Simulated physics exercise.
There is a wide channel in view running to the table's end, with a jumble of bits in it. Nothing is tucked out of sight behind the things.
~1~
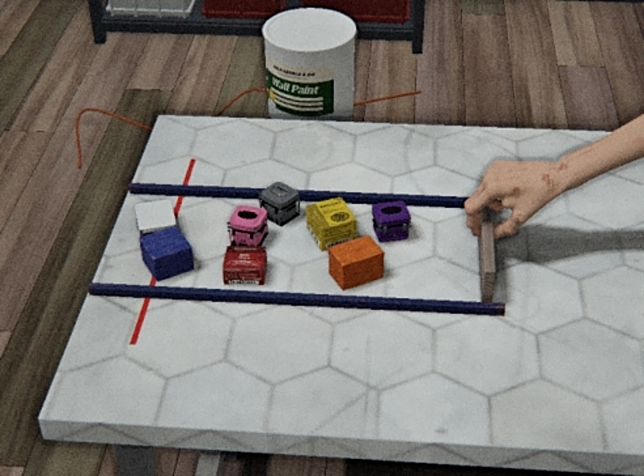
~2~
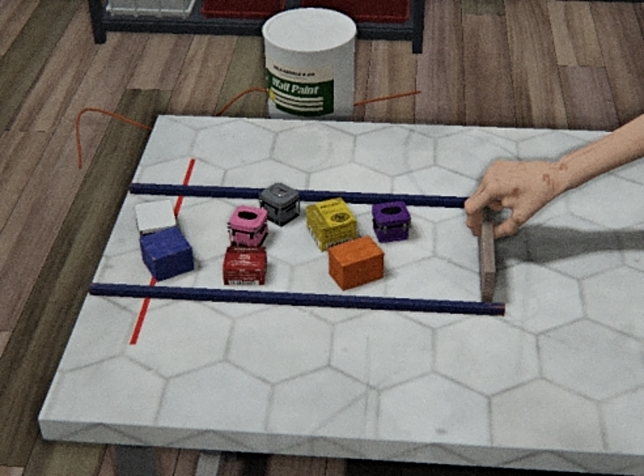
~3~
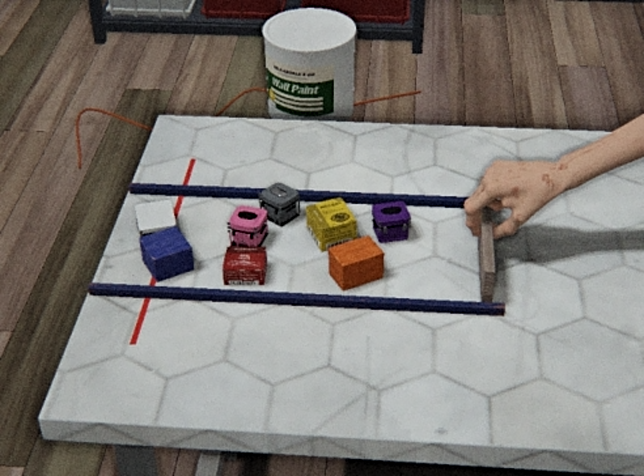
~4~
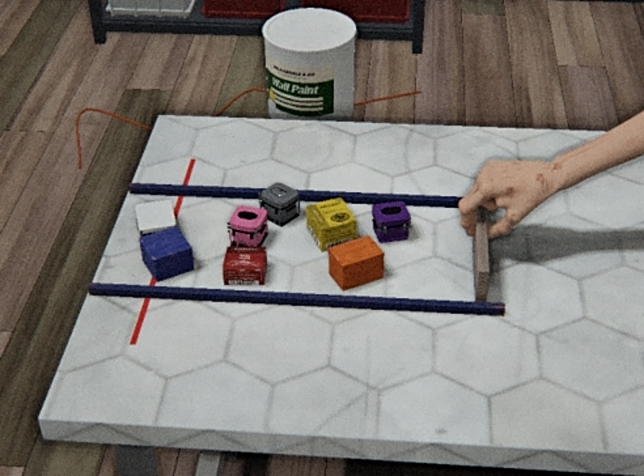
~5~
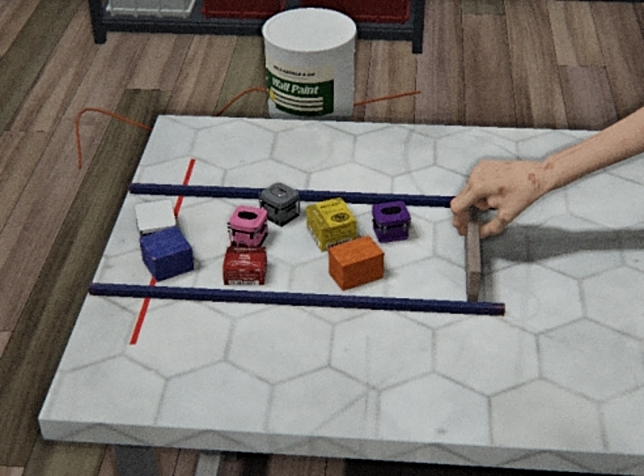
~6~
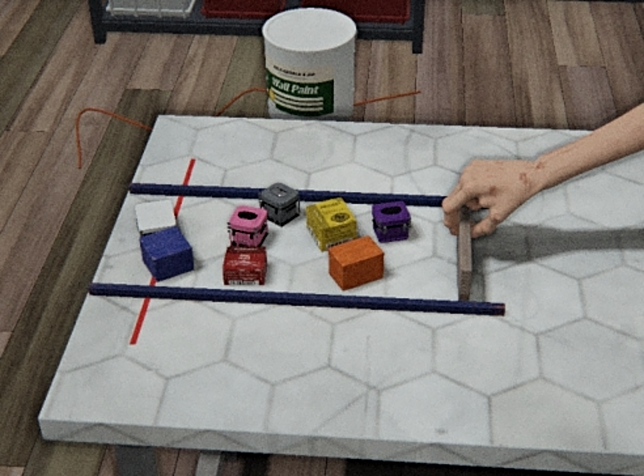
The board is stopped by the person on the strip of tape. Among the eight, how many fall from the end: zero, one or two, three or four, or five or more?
Missing: Three up to four.
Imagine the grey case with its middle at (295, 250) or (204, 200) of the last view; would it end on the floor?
Case one, it is still there; case two, it is still there.
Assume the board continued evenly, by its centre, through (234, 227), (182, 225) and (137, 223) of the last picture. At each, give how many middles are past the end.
0; 3; 5.
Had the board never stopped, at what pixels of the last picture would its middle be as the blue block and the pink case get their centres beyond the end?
When the blue block crosses, the middle is near (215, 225); when the pink case crosses, near (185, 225).
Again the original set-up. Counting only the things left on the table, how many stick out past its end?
Overhanging ones - 1.
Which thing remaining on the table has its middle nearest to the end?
The one is the yellow box.
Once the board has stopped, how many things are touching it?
Result: 3 in all.
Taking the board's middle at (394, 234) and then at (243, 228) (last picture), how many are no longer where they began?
At that stage 1; at the next, 8.
A little later, none off yet; white case at rest near (156, 223); blue block at rest near (167, 254); pink case at rest near (246, 227).
When it is over, the number that fall off is three or four; down, red box, pink case, blue block and white case.
